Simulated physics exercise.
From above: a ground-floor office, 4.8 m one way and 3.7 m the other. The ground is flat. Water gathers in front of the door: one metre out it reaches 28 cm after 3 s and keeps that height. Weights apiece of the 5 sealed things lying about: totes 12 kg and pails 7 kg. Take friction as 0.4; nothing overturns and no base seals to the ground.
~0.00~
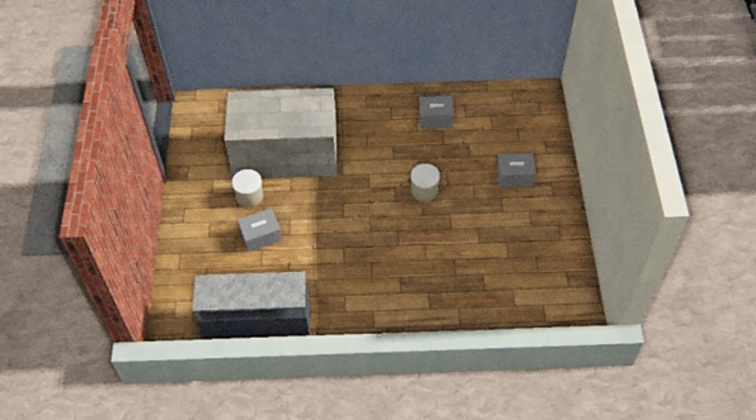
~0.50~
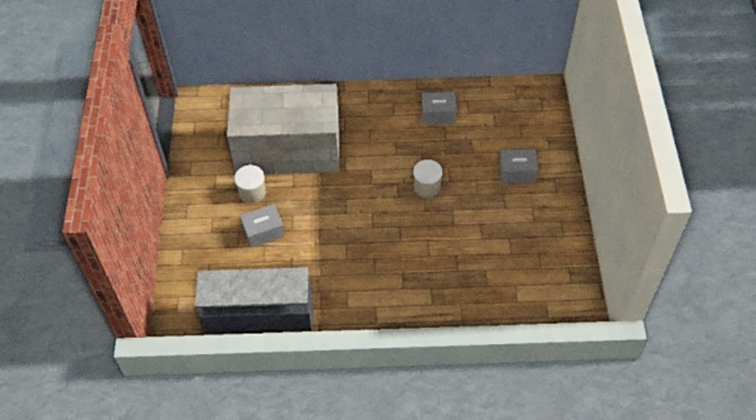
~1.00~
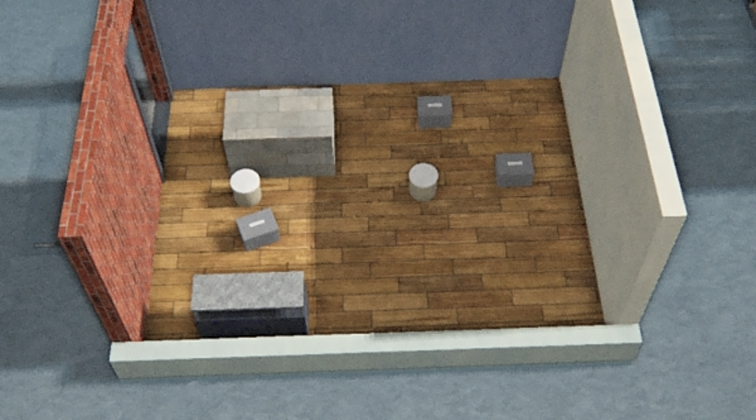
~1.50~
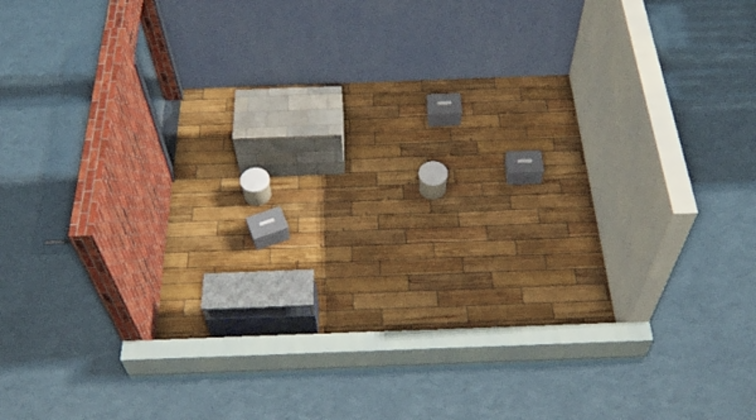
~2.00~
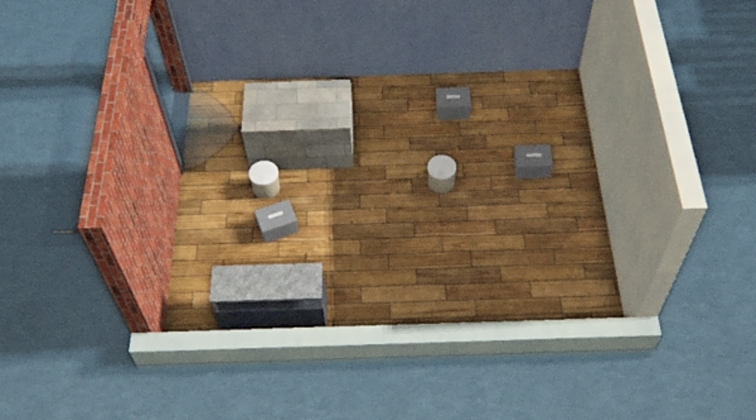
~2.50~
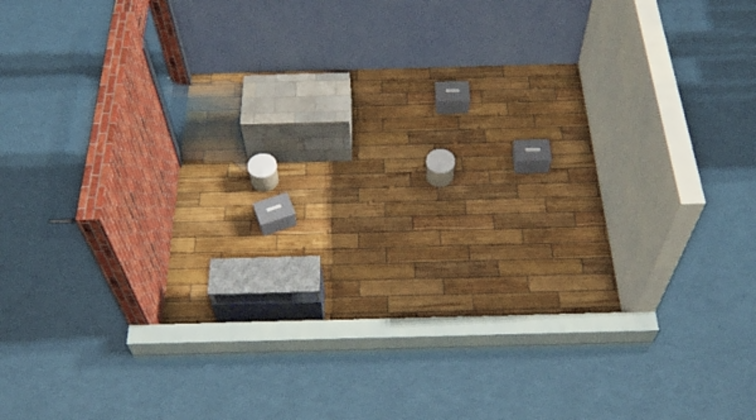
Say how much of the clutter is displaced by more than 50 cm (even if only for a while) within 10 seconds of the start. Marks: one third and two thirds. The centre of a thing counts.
It is from one to two thirds.
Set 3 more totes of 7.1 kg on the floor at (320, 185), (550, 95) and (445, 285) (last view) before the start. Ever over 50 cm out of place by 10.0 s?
In turn: Short of it, over, more.
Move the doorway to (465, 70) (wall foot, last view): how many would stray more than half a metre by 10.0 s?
Then 5.
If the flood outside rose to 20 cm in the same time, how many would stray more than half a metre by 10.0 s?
Then 0.
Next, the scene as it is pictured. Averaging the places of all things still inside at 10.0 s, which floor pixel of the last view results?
Around (422, 223).
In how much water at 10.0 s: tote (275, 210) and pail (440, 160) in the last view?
Roughly 4 and 8 cm.
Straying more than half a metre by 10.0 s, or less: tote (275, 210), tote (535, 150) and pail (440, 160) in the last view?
In turn: Less, more, less.
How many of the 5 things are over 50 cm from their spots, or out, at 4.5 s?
0 of them.
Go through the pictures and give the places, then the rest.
The first picture shows a tote at (517, 164) rests on the ground; a pail at (247, 181), on the bottom; water covers 0.0 m2; 0 of 5 have shifted.
The second picture shows a tote at (520, 160), on the bottom; a pail at (249, 177) rests on the ground; 0.0 m2 under water; 0 of 5 have shifted.
The third picture shows a tote at (515, 164) rests on the ground; a pail at (245, 181), on the bottom; water covers 0.0 m2; 0 of 5 have shifted.
The fourth picture shows a tote at (525, 161) rests on the ground; a pail at (255, 180), on the bottom; 0.0 m2 under water; 0 of 5 have shifted.
The fifth picture shows a tote at (534, 156) rests on the ground; a pail at (263, 173), on the bottom; water covers 0.5 m2; 0 of 5 have shifted.
The sixth picture shows a tote at (533, 150) rests on the ground; a pail at (262, 165), on the bottom; 1.1 m2 under water; 0 of 5 have shifted.
After 3.5 s 0 of 5 are over 50 cm from their spots; 0 afloat.
After 4.5 s 0 of 5 are over 50 cm from their spots; 0 afloat.
After 7.0 s 1 of 5 are over 50 cm from their spots; 1 afloat.
After 10.0 s 2 of 5 are over 50 cm from their spots, and 2 have been at some point; 2 afloat.
